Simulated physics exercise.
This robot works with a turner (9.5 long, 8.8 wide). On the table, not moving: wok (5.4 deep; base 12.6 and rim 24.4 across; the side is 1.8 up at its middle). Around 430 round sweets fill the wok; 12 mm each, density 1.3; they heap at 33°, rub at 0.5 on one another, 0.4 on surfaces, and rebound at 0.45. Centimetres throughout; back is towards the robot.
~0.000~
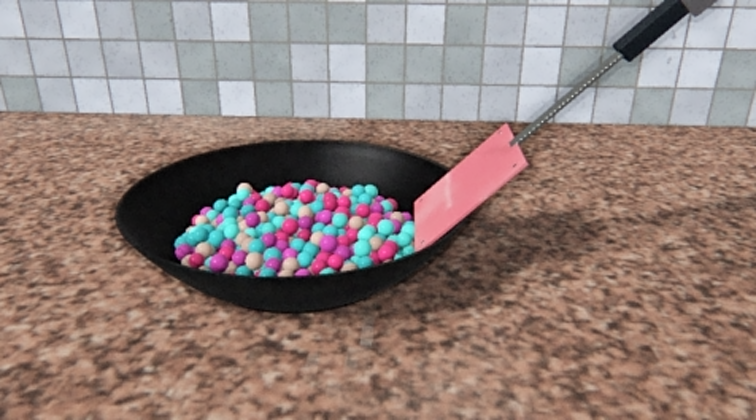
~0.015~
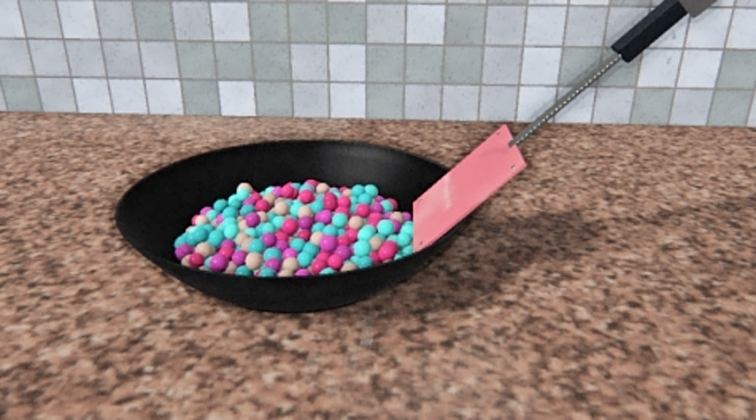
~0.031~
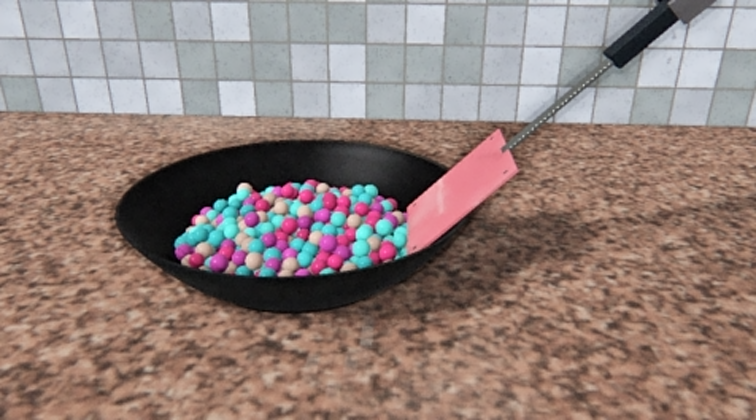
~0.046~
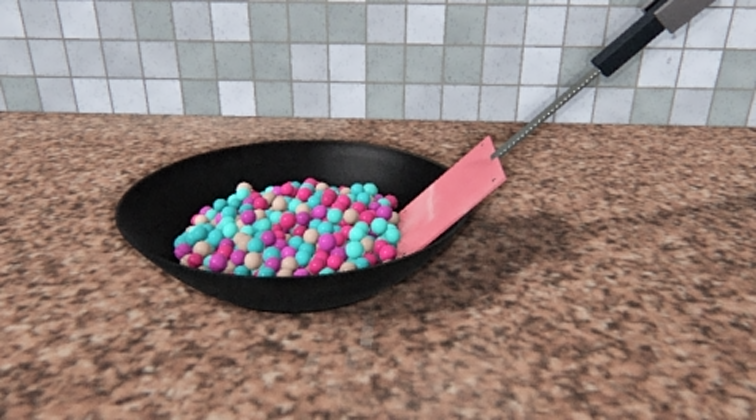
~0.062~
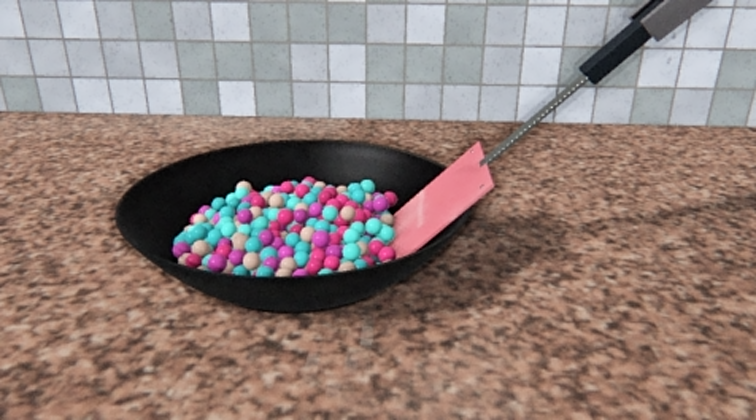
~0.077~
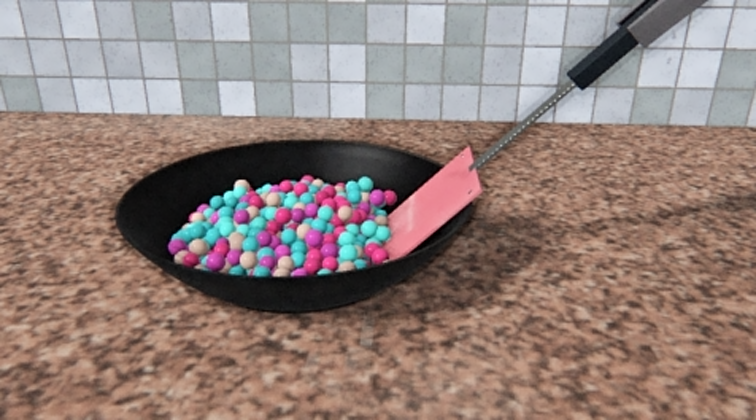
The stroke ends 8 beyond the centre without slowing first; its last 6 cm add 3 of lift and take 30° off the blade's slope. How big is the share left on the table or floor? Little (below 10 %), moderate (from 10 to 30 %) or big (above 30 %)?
Share on the table or floor: Moderate (from 10 to 30 %).
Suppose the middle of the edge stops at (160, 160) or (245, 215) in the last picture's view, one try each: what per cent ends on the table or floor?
About 35 and 0 per cent.
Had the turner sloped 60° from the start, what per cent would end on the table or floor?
In that case some 20 per cent.
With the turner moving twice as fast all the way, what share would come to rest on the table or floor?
In that case some 45 per cent.
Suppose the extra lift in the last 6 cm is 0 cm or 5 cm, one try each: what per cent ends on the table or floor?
About 10 and 15 per cent.
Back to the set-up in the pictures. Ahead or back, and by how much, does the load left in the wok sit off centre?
Roughly 4.0 cm ahead.
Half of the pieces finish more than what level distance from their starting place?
Some 4 cm.
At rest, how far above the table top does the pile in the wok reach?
Some 7.5 cm.
After 0.19 s, sloping 45°, highest piece 5 above the table; 434 in the wok.
After 0.30 s, sloping 33°, highest piece 7 above the table; 434 in the wok.
After 0.55 s, sloping 15°, highest piece 7 above the table; 376 in the wok, 47 on the table or floor, 11 on the blade or in flight.
After 1.60 s, sloping 15°, highest piece 7 above the table; 374 in the wok, 60 on the table or floor.
At rest, 374 in the wok, 60 on the table or floor. That is 14 % on the table or floor.
